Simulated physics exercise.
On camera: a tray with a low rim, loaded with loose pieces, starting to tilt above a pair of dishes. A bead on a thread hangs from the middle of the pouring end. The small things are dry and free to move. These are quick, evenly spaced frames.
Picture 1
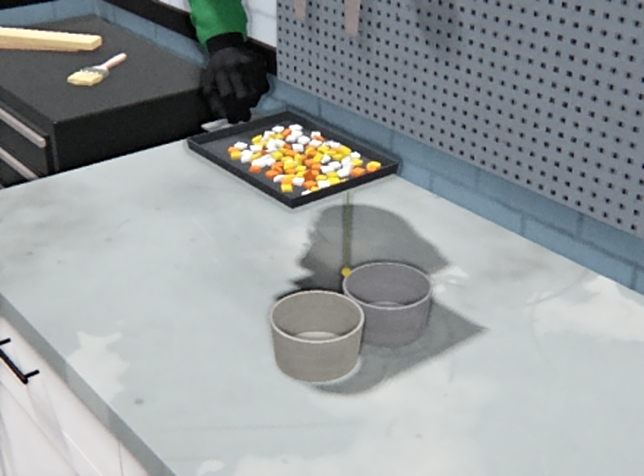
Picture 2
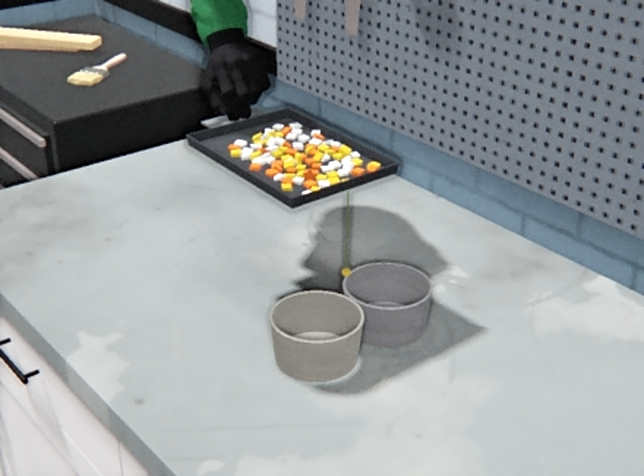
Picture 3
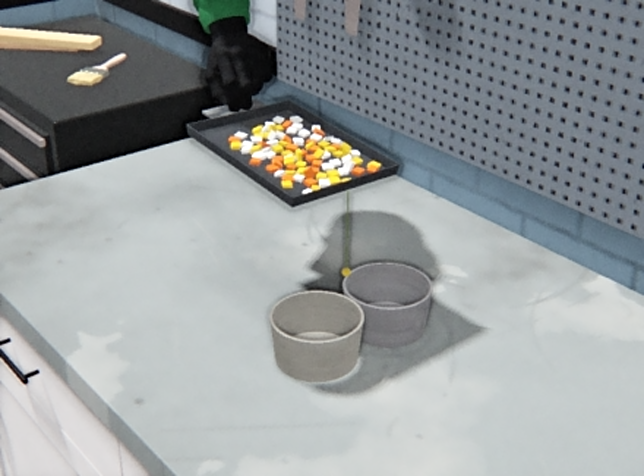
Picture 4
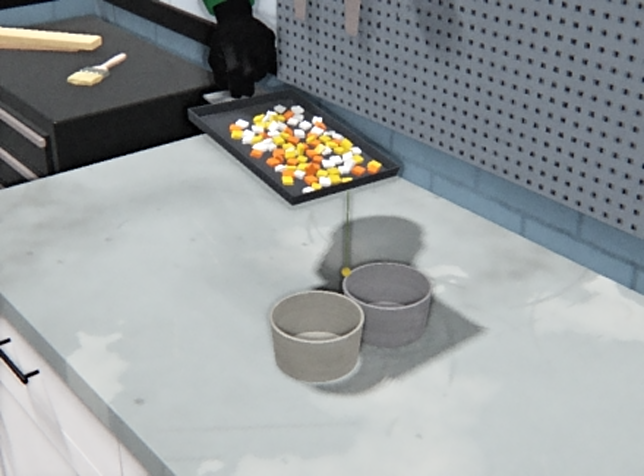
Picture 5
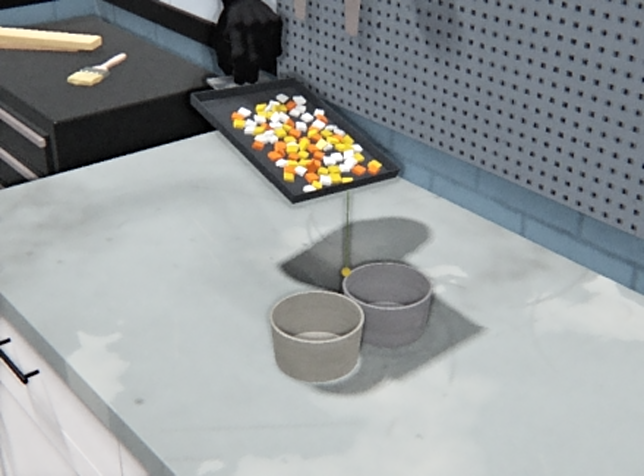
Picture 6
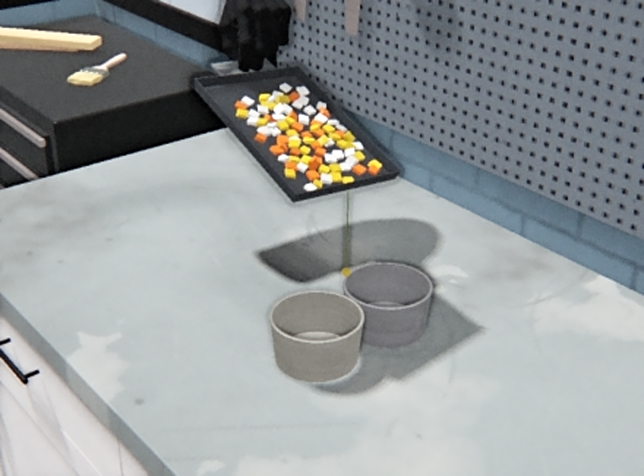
A gloved hand raised the back of a dark tray of loose white, yellow and orange pieces, gradually tilting it toward two round dishes on the counter, its right front corner lowest.
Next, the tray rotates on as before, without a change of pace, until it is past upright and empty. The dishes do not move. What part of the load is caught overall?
Caught overall: More than half.
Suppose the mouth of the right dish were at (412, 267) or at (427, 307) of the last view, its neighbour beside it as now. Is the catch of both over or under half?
One: The larger part. Two: Less than half.
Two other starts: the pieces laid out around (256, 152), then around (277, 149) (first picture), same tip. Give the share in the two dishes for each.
In turn 70 and 80 in a hundred.
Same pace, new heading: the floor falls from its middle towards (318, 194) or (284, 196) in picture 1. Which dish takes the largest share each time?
At the first place the left one, at the second the dish on the left.
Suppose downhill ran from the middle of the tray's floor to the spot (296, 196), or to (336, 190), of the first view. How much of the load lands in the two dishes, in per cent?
Near 80 % and 90 %.
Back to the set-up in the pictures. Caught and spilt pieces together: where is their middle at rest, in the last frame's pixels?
Roughly at (397, 320).
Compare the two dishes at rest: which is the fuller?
More ends in right.
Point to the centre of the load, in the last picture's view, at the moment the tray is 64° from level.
Near (357, 152).
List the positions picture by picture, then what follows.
In the first picture, corners of the pouring end at (292, 198) and (397, 162), level; middle of the load at (302, 159), mosaic tiles; left dish at (346, 353); right dish at (417, 320); bead on its thread at (346, 272).
In the second picture, corners of the pouring end at (292, 197) and (397, 163), level; middle of the load at (302, 157).
In the third picture, corners of the pouring end at (293, 196) and (397, 164), tipped barely, lowest at the right corner; middle of the load at (302, 153).
In the fourth picture, corners of the pouring end at (294, 195) and (398, 166), tipped a little, lowest at the right corner; middle of the load at (303, 147).
In the fifth picture, corners of the pouring end at (295, 194) and (398, 168), tipped clearly, lowest at the right corner; middle of the load at (305, 141).
In the sixth picture, corners of the pouring end at (297, 193) and (399, 170), tipped clearly, lowest at the right corner; middle of the load at (307, 136); left dish at (346, 353); right dish at (417, 320).
Soon, tray tipped steeply; nearly all on the tray; a stray few in the air.
A while on, tray tipped past a quarter turn; about half on the tray; about a quarter in the right dish; a small part outside both; about a quarter in the air.
Towards the end, tray tipped past a quarter turn; a stray few in the left dish; most in the right dish; about a quarter outside both.
Finally, tray tipped past a quarter turn; a stray few in the left dish; most in the right dish; about a quarter outside both.
